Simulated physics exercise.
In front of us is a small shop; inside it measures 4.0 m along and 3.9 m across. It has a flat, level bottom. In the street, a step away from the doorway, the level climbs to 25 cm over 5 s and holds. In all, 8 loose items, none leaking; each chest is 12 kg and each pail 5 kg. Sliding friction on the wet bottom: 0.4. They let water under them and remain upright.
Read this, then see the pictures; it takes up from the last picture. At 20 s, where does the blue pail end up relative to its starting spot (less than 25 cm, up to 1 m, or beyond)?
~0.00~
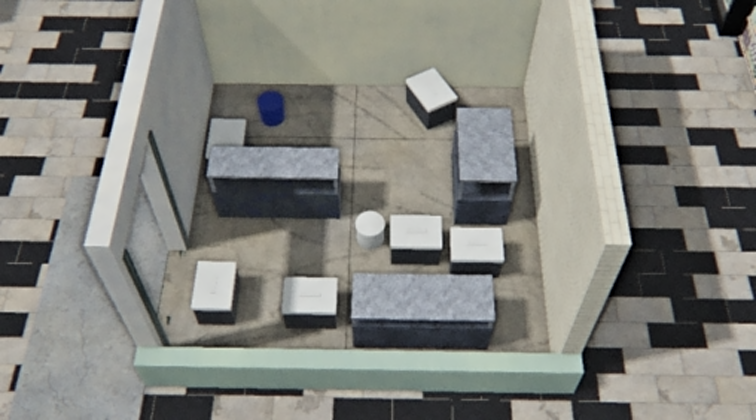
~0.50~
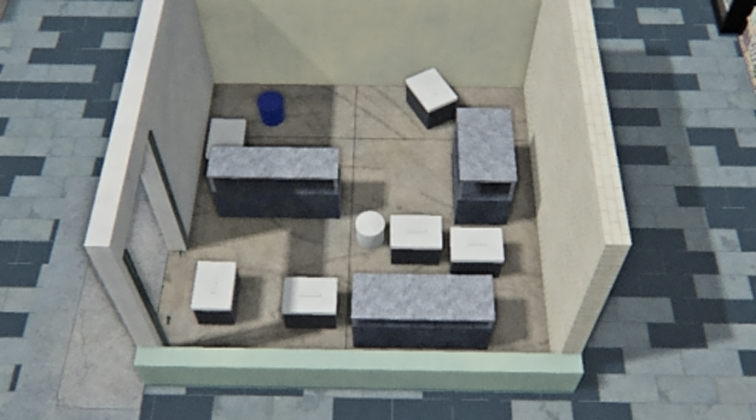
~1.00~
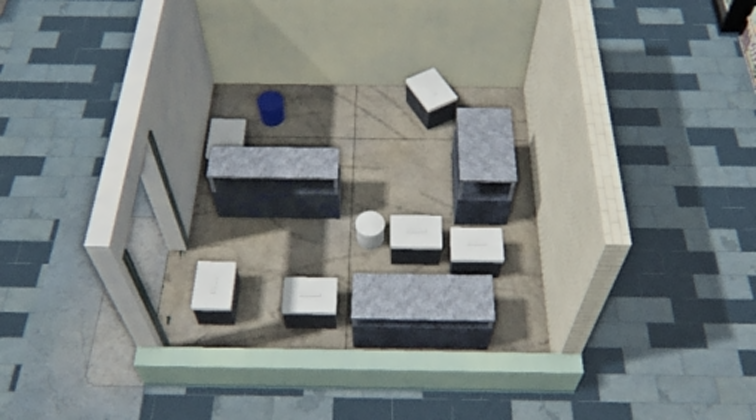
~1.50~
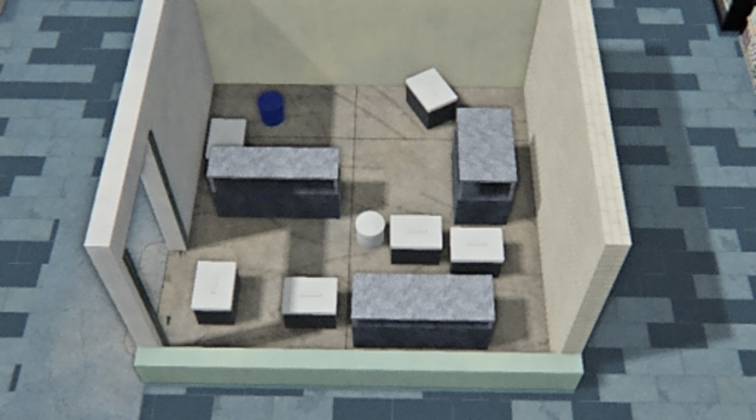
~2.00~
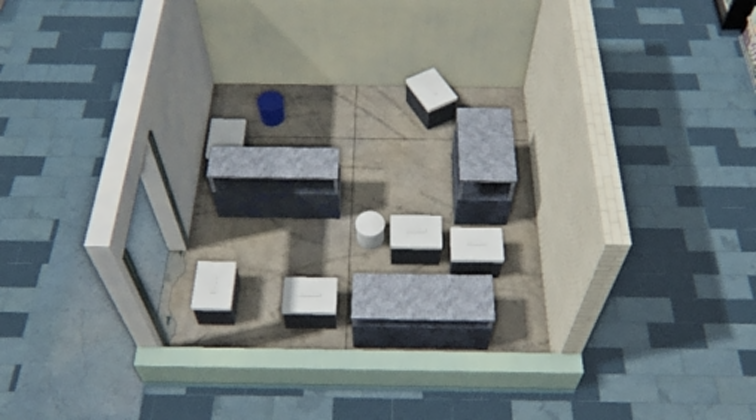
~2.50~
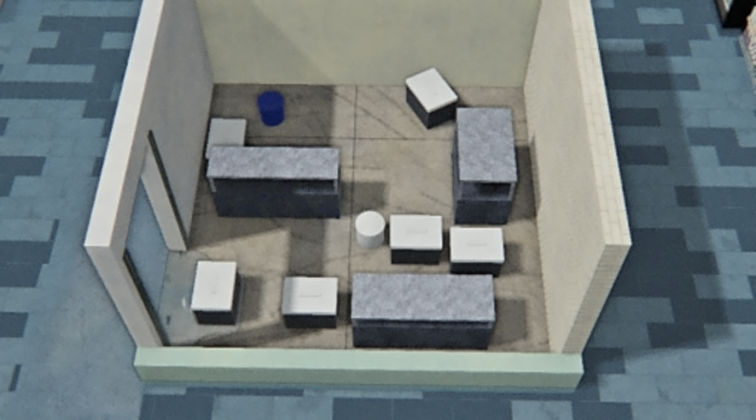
The blue pail ends up within 1 m but past 25 cm.
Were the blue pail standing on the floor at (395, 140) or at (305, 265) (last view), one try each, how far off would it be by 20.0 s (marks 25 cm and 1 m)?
In that order: It goes a long way; it goes a long way.
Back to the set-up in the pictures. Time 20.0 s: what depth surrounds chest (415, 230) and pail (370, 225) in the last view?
Some 19 cm at the first, some 26 cm at the second.
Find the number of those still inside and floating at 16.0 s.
I get 8.
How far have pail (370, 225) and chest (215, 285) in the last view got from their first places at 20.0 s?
200 cm and 300 cm respectively.
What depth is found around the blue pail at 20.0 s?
Roughly 27 cm deep.
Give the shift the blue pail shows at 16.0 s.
I'd guess some 150 cm by then.
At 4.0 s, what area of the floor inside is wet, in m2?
Around 3.0 m2 of it.
After 4.0 s the blue pail is near (270, 101), 0.0 m from its start, aground; 0 afloat.
After 9.0 s the blue pail is near (270, 101), 0.0 m from its start, aground; 5 afloat.
After 16.0 s the blue pail is near (408, 112), 1.7 m from its start, afloat; 8 afloat.
After 20.0 s the blue pail is near (219, 88), 0.6 m from its start, afloat; 8 afloat.
